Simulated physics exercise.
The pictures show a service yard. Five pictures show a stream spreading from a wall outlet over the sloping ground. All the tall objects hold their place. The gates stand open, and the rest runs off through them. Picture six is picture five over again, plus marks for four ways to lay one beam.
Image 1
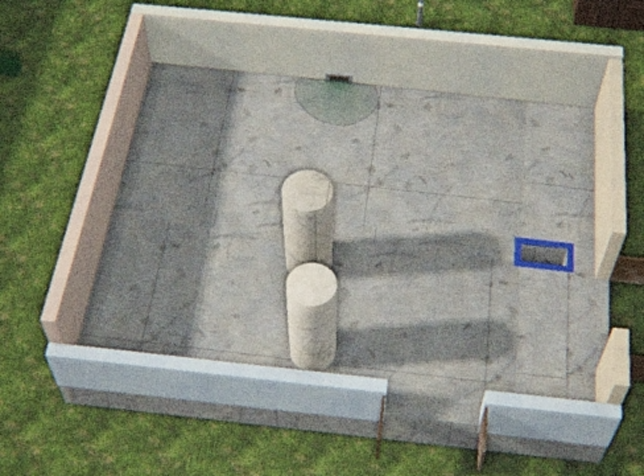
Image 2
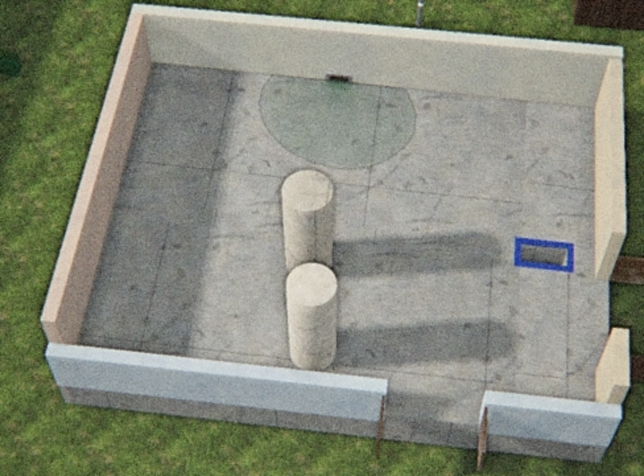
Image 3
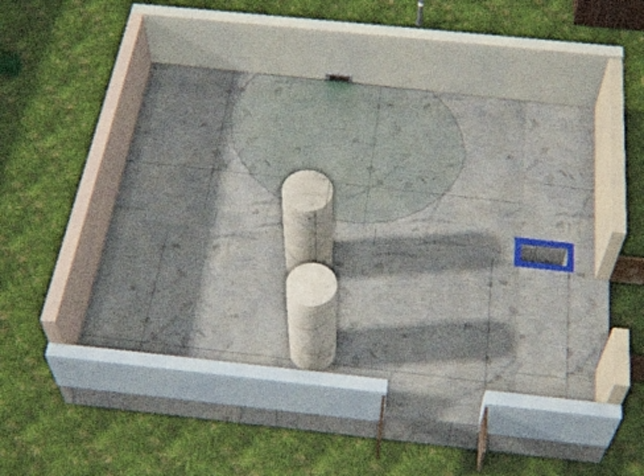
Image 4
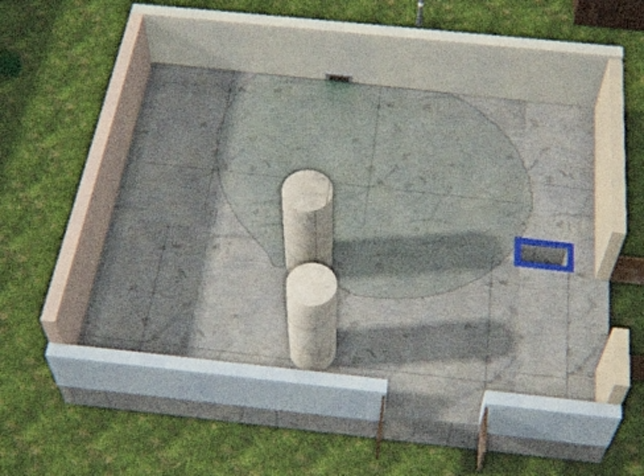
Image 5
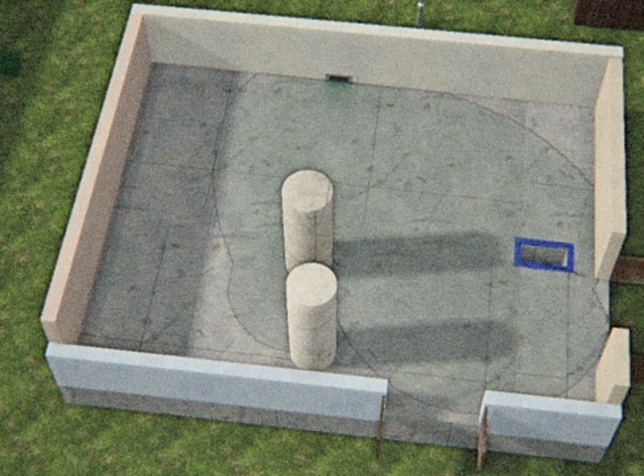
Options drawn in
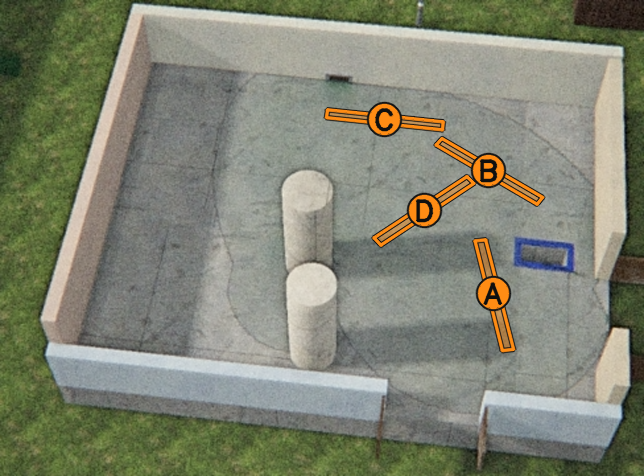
Water spreading from an outlet in the back wall of a walled yard, passing around two pillars and reaching a blue-edged gully.
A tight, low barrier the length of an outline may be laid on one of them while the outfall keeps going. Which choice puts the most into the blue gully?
Go for C.
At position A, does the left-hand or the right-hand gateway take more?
More leaves on the right.
On the marked copy, A from (480, 240) to (507, 349); B from (439, 141) to (539, 200); C from (327, 113) to (442, 125); D from (377, 241) to (470, 180).
With A, about 16 % of the stream runs into the blue gully, about 84 % out by the gates.
With B, about 16 % of the stream runs into the blue gully, about 84 % out by the gates.
With C, about 25 % of the stream runs into the blue gully, about 74 % out by the gates.
With D, about 18 % of the stream runs into the blue gully, about 82 % out by the gates.
